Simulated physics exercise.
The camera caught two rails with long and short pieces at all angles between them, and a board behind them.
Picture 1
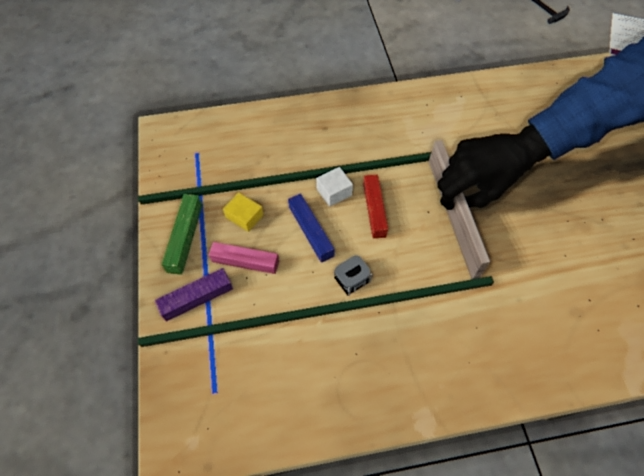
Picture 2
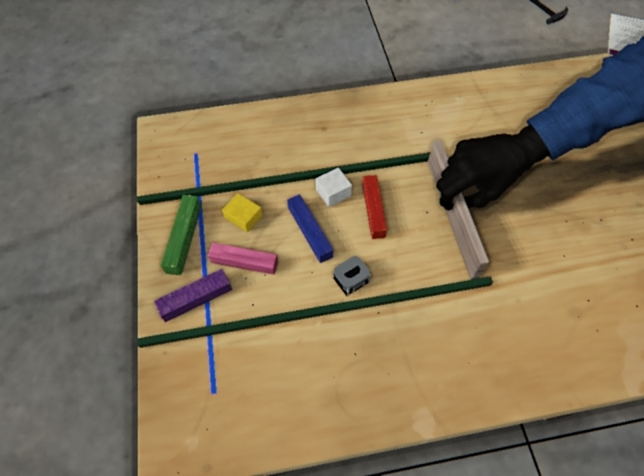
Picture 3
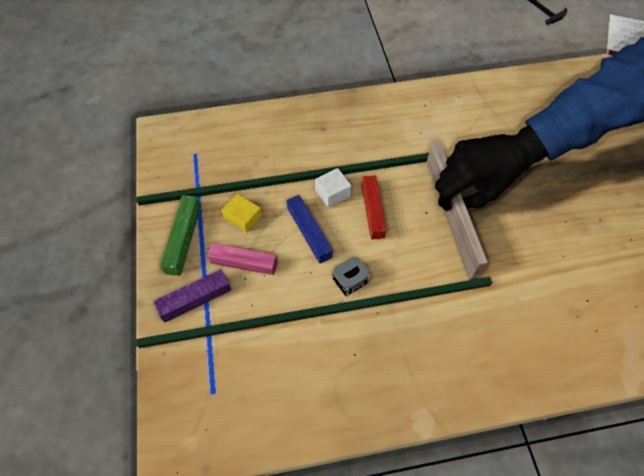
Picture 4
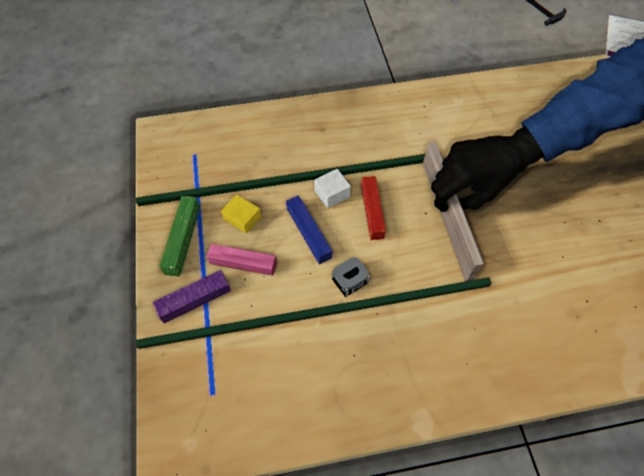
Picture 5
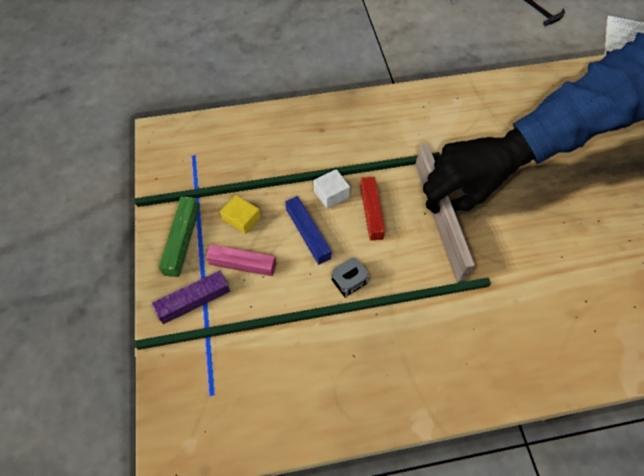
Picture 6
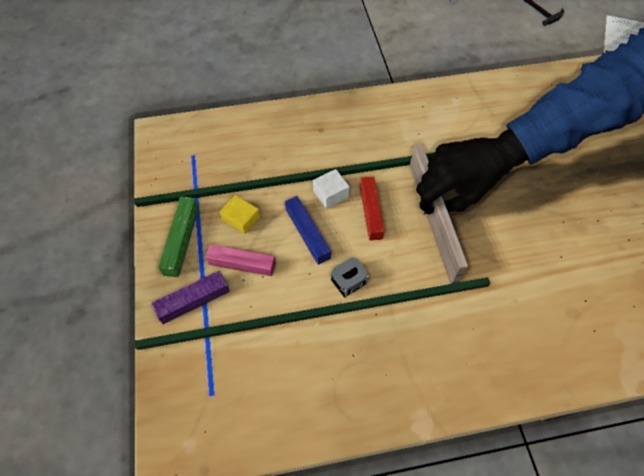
A gloved hand slides a board slightly left between two rails toward scattered coloured pieces.
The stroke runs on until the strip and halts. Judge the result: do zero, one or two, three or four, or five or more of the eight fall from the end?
I predict the tally of drops will be under three but above nought.
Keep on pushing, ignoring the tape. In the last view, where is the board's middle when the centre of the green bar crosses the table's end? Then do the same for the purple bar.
I reckon its middle sits around (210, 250) and then around (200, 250).
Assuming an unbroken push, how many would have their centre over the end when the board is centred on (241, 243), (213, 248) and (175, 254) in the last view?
First 0, then 0, then 4.
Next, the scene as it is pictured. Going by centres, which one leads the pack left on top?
It's the purple bar.
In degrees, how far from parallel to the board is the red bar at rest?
I'd say it's about 0° out of line.
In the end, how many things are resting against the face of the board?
Well, it touches 2.
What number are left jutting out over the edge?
The answer comes to 3.
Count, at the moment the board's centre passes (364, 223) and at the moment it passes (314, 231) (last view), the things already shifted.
First 2, after that 4.
A little later, none off yet; green bar at rest near (179, 236); purple bar at rest near (192, 297); pink stick at rest near (241, 260).
Next, none off yet; green bar at rest near (179, 236); purple bar at rest near (192, 297); pink stick moving near (235, 262).
Later still, none off yet; green bar shifted a little near (156, 230); purple bar shifted a little near (172, 308); pink stick shifted about its own width near (176, 268).
When it is over, the number that fall off is one or two; down, green bar.
